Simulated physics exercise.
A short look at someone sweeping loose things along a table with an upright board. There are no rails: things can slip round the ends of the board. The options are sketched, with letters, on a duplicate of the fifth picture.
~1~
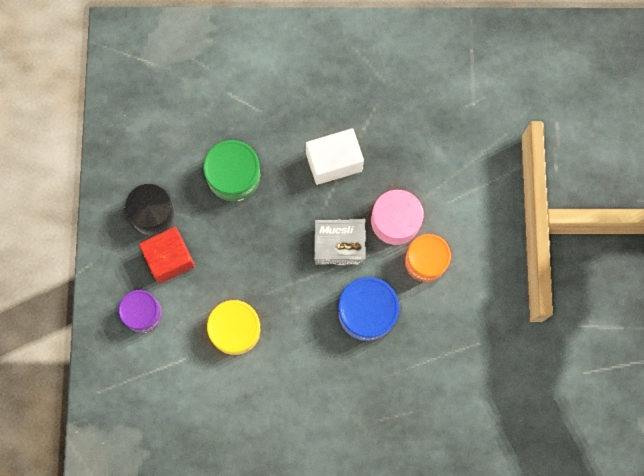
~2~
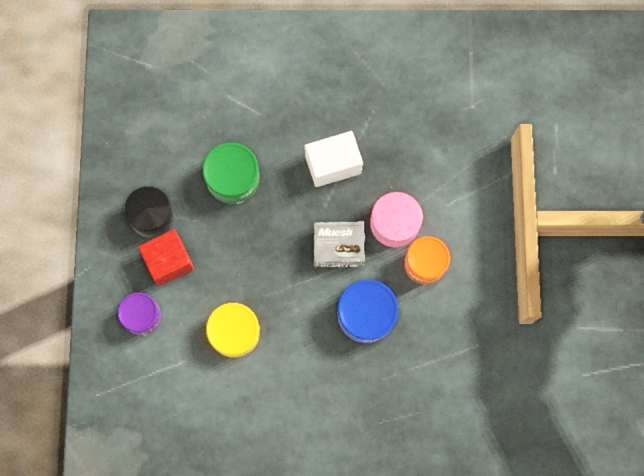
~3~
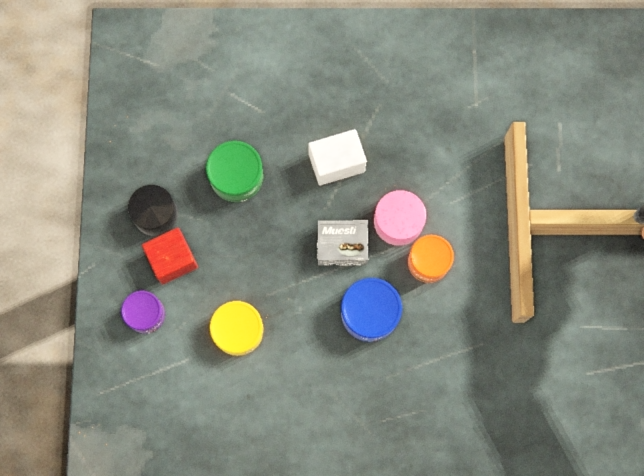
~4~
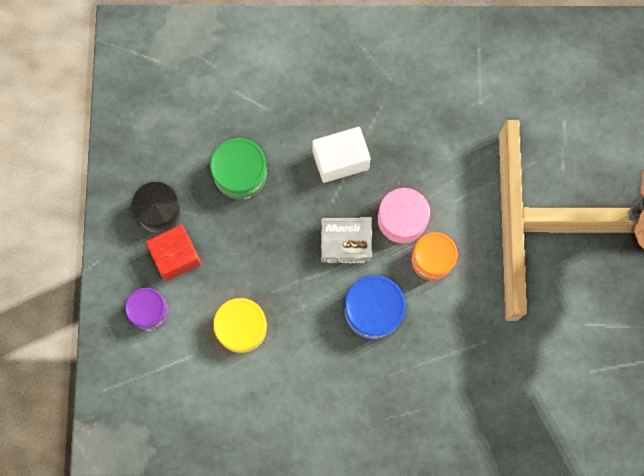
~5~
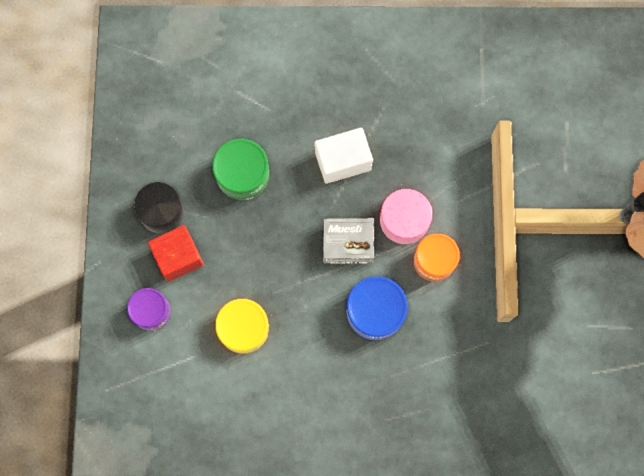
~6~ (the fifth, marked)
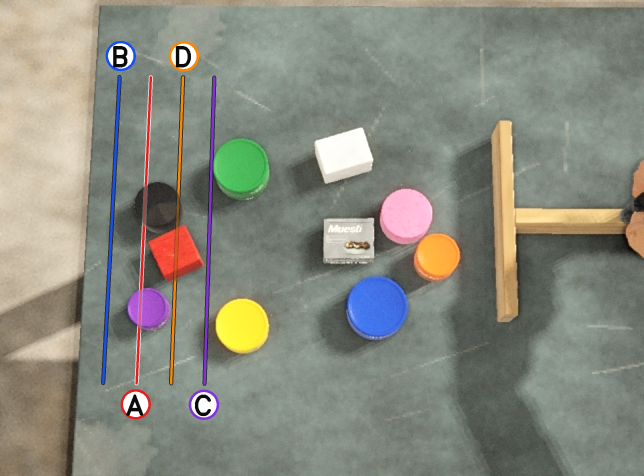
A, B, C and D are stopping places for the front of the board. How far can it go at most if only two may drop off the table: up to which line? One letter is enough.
It can go as far as D.
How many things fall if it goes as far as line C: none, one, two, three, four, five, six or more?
The count is none.
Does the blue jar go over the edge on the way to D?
No.
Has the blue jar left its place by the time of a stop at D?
By then, yes.
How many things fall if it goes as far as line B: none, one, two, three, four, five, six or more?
By then, six or more.
On the marked copy, A at (144, 225); B at (112, 225); C at (210, 225); D at (177, 225).
With D. Early on, board (388, 215); blue jar (350, 310); orange tub (359, 259).
Further on, board (269, 214); black tin (151, 205); red block (153, 256).
At the end, board (177, 214); black tin over the edge; red block (85, 280); one fallen.
As for the rest, A drops five; B drops seven; C is within the limit but short.
